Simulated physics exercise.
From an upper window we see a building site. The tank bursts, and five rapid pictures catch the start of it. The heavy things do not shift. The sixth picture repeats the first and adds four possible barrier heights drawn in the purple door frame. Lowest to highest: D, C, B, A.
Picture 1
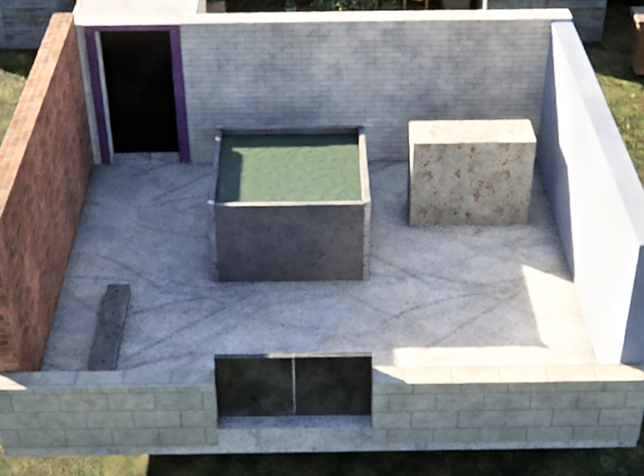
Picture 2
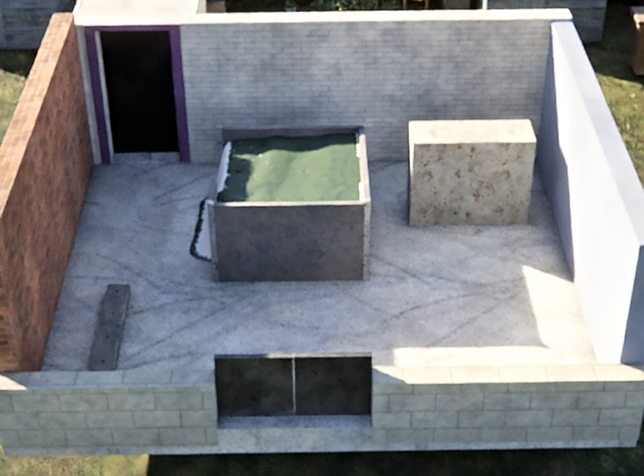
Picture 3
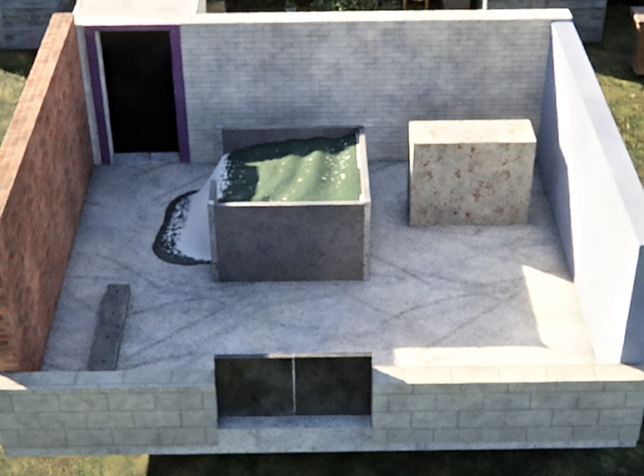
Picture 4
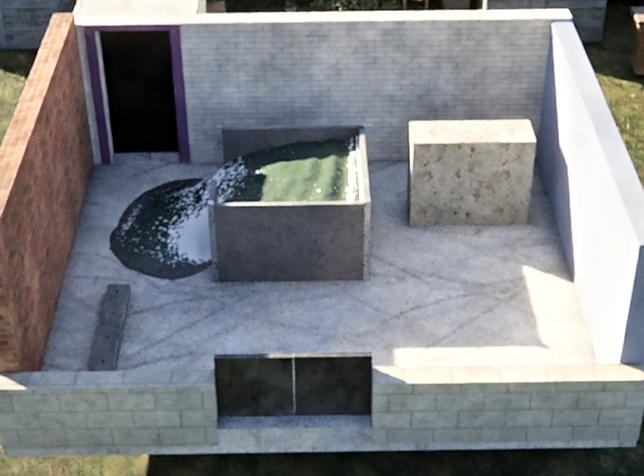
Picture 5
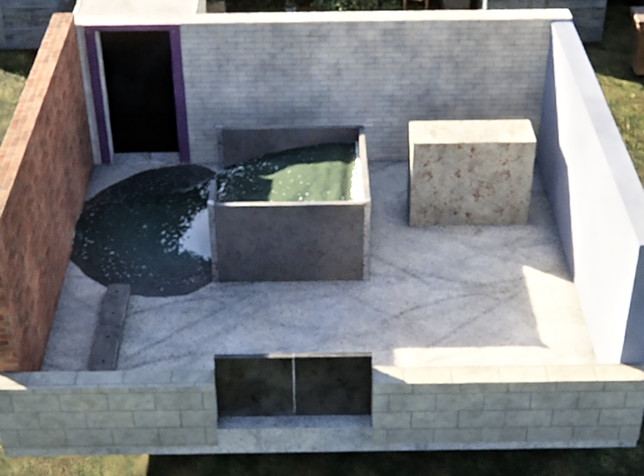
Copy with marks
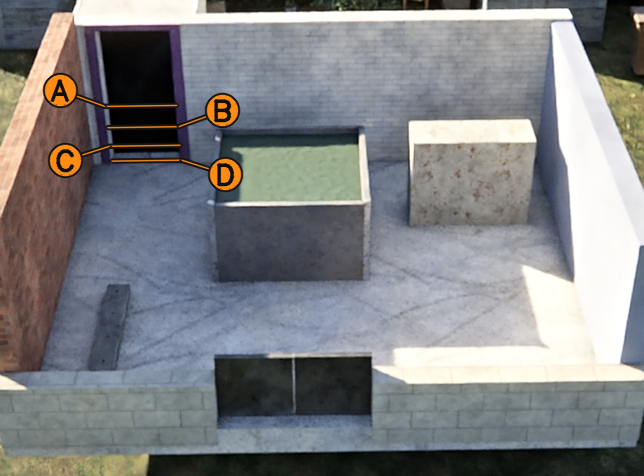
Green water in a grey tank pours out its left side and spreads across the floor.
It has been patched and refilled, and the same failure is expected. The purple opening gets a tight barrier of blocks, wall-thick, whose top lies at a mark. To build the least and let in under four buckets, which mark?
It is B.
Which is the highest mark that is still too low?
Here it is mark C.
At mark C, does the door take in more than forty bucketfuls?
No.
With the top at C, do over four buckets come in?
Yes.
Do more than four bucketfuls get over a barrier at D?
Yes.
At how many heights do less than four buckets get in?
Two of the four.
On the marked copy, A at (140, 105); B at (143, 127); C at (145, 145); D at (146, 160); from the bottom up D, C, B, A.
Choosing A, nothing gets over.
Choosing B, a bucket or two gets in.
Choosing C, about 13 bucketfuls get in.
Choosing D, dozens of bucketfuls pour in.
